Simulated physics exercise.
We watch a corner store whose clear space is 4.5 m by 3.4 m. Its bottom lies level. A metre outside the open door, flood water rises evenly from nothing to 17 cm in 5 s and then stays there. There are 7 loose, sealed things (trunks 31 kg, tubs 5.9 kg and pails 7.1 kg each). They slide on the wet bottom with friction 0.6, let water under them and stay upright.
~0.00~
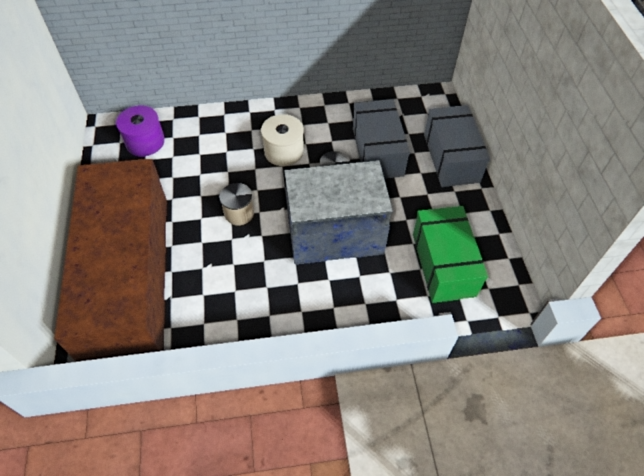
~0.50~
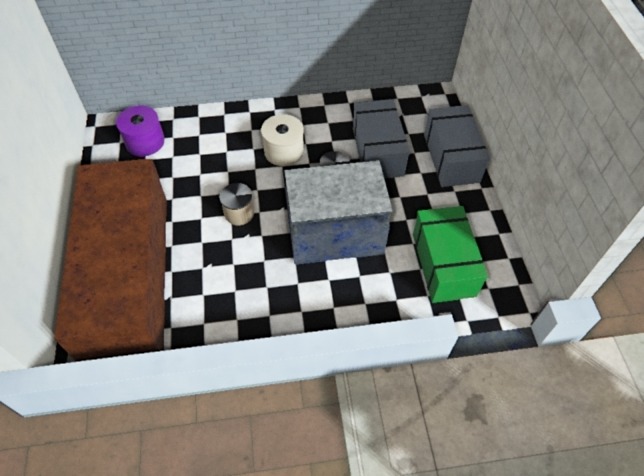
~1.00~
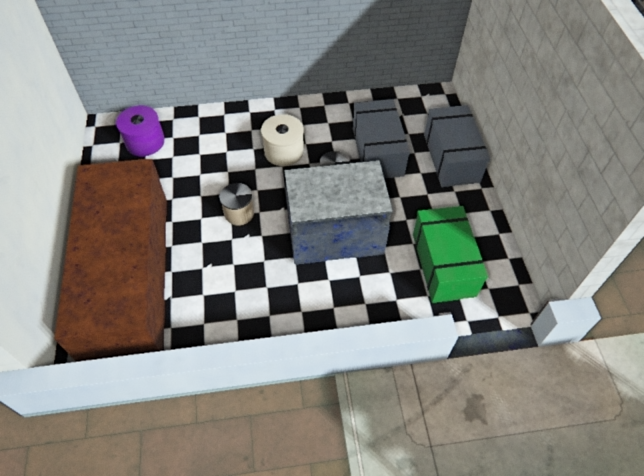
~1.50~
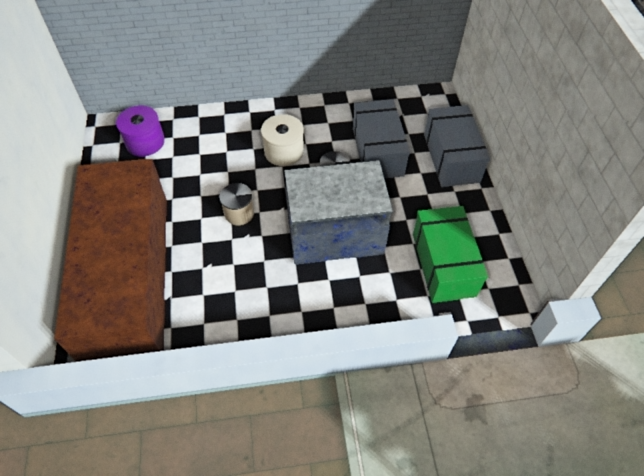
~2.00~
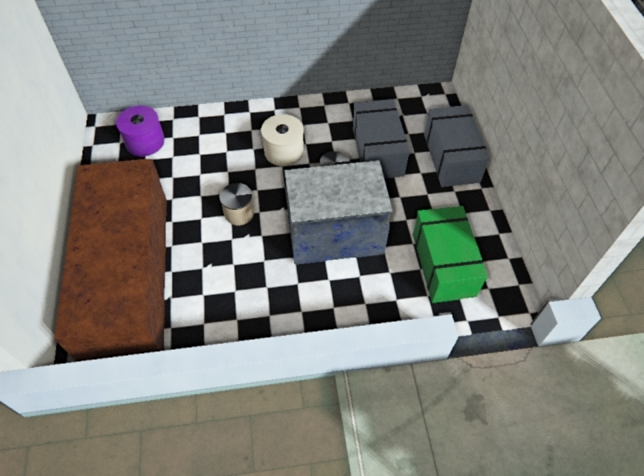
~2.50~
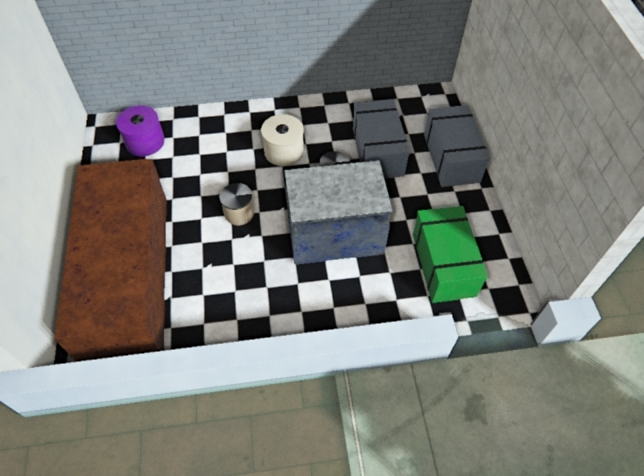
A small store with a black-and-white checkered floor is seen from a fixed, high view over its low front wall. A rusty brown block stands at left, purple and cream tubs toward the back, a speckled grey-and-blue block near the centre, and dark grey trunks and a green one at right. Outside, murky water spreads over the reddish paving and pale slab, then reaches the doorway, while everything inside stays still.
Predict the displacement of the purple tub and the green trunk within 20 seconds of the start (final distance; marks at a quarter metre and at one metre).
Purple tub slides a little; green trunk travels far.
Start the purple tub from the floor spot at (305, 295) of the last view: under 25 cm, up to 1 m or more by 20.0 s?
It ends far away.
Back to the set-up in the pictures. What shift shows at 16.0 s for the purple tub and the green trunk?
Roughly 50 and 150 cm by then.
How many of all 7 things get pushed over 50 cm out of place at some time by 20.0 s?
I count 7.
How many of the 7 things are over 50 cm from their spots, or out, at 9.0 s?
0 of them.
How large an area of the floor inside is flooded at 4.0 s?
Roughly 1.5 m2.
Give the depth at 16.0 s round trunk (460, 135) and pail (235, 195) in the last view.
Roughly 11 and 8 cm.
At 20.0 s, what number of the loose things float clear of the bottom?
I count 7.
After 4.0 s the purple tub is near (137, 120), 0.0 m from its start, aground; the green trunk is near (452, 243), 0.0 m from its start, aground; 0 afloat.
After 9.0 s the purple tub is near (137, 120), 0.0 m from its start, aground; the green trunk is near (448, 231), 0.1 m from its start, aground; 0 afloat.
After 16.0 s the purple tub is near (148, 150), 0.5 m from its start, afloat; the green trunk is near (361, 123), 1.7 m from its start, afloat; 6 afloat.
After 20.0 s the purple tub is near (152, 152), 0.6 m from its start, afloat; the green trunk is near (271, 174), 1.9 m from its start, afloat; 7 afloat.
